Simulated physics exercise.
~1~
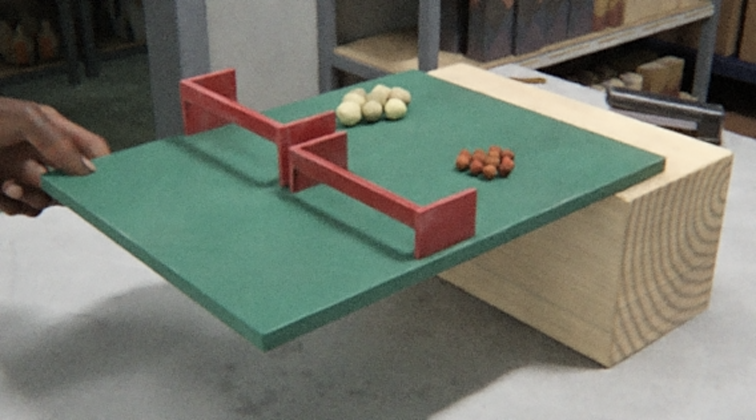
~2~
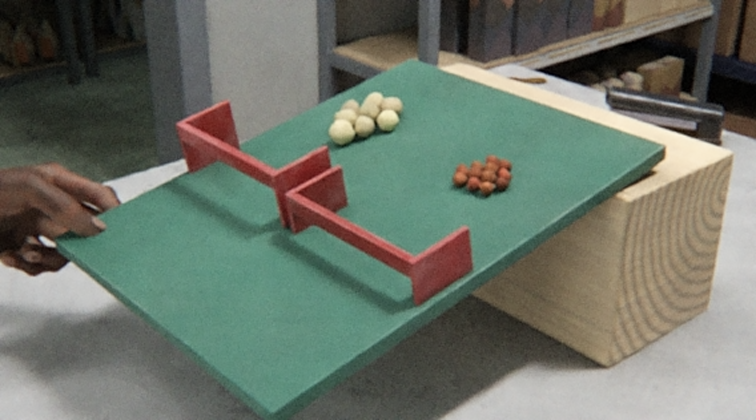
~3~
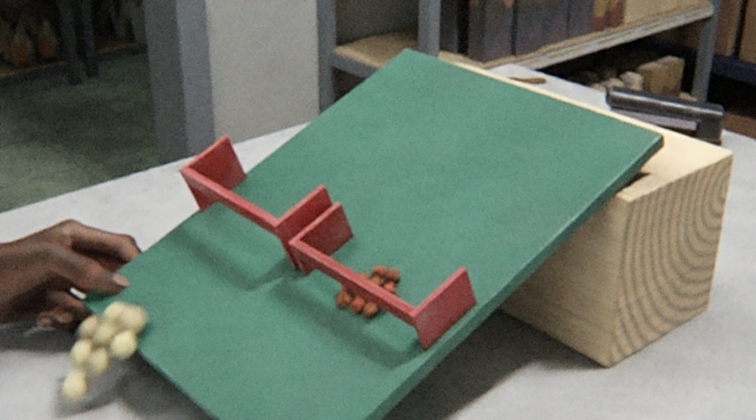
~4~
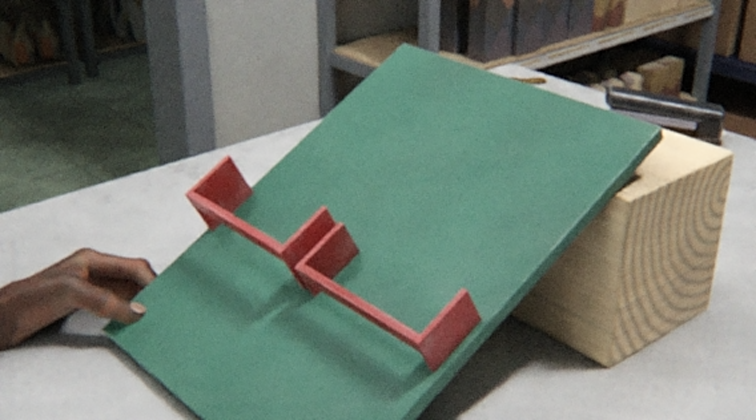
In a workshop, a hand lowered one end of a green board propped on a wooden block, and pale balls and smaller reddish-brown ones rolled down past two red gates until both groups were gone from the steeply sloping board.
